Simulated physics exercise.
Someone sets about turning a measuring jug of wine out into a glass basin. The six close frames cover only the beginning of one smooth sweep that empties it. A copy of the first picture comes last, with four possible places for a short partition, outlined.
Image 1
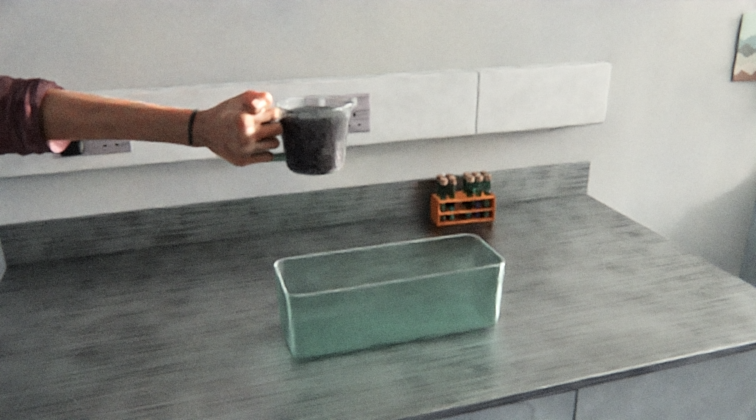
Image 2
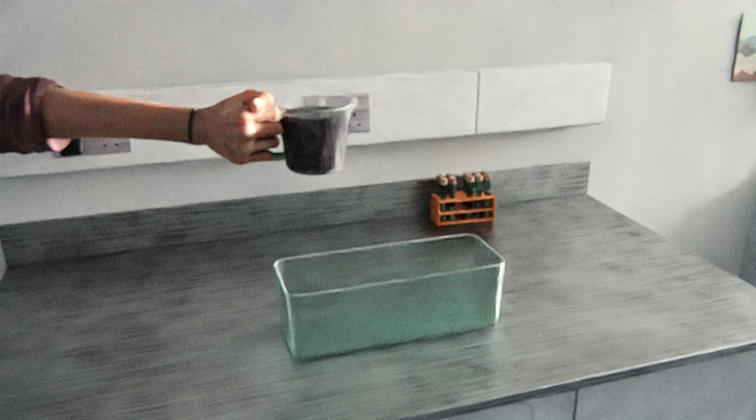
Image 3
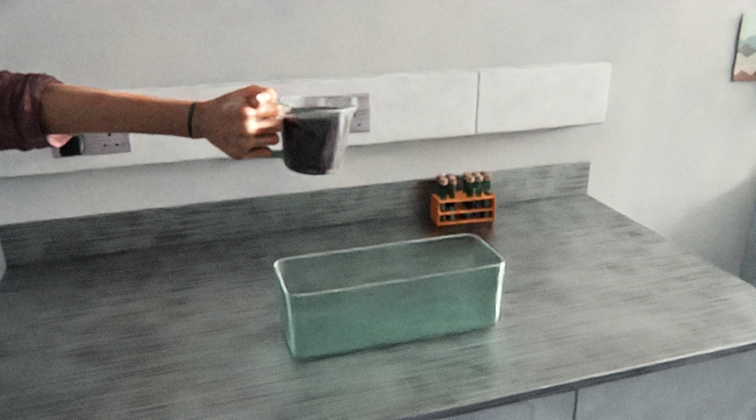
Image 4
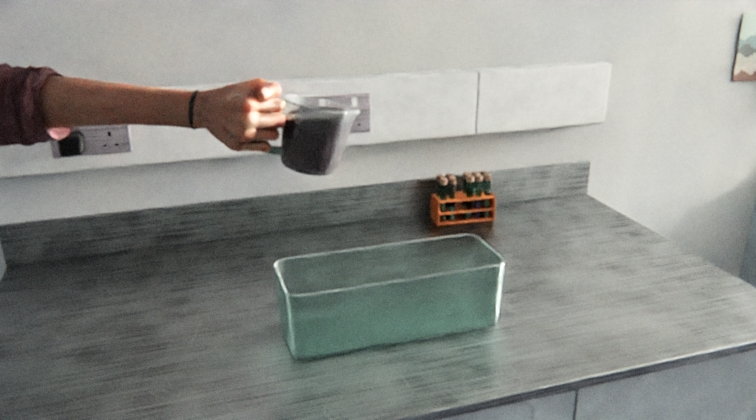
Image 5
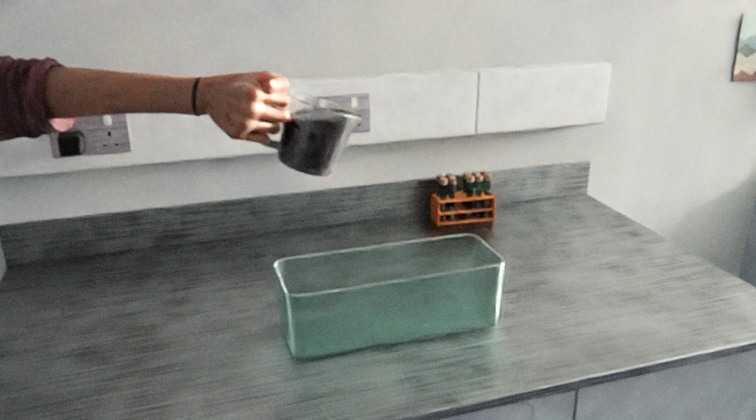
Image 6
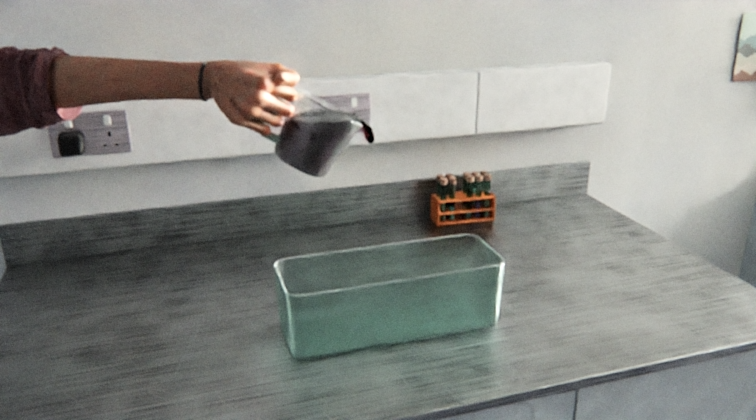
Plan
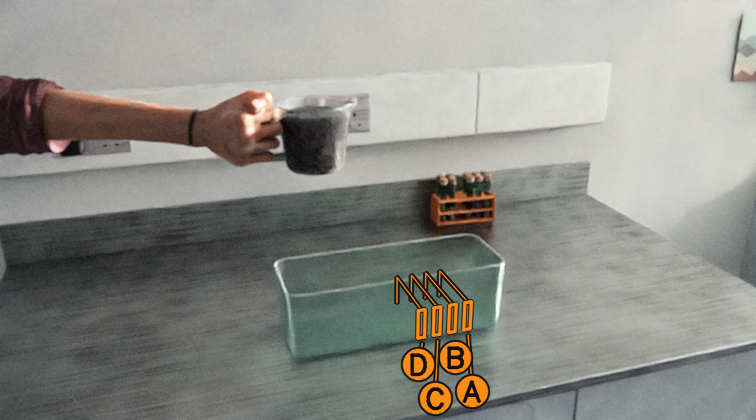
A hand tilts a jug of dark liquid rightward above a glass basin until some crosses the lip.
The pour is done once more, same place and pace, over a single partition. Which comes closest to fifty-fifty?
It is D.
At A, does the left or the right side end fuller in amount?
The left one.
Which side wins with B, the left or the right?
The left side.
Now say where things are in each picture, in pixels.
Upright, lip at (353, 102); basin from (290, 359) to (497, 321); nothing has left yet, in the first frame.
Upright, lip at (354, 103); nothing has left yet, in the second frame.
Tipped about 5°, lip at (356, 106); nothing has left yet, in the third frame.
Tipped about 12°, lip at (358, 111); nothing has left yet, in the fourth frame.
Tipped about 20°, lip at (361, 118); nothing has left yet, in the fifth frame.
Tipped about 30°, lip at (363, 126); wine is over the lip, down to (369, 140), in the sixth frame.
On the marked copy, A at (468, 334); B at (453, 337); C at (437, 340); D at (422, 343).
With A, about 93 % ends left of the wall and 4 % right of it.
With B, about 93 % ends left of the wall and 4 % right of it; 3 % is lost outside.
With C, about 90 % ends left of the wall and 5 % right of it; 5 % is lost outside.
With D, about 45 % ends left of the wall and 52 % right of it; 3 % is lost outside.
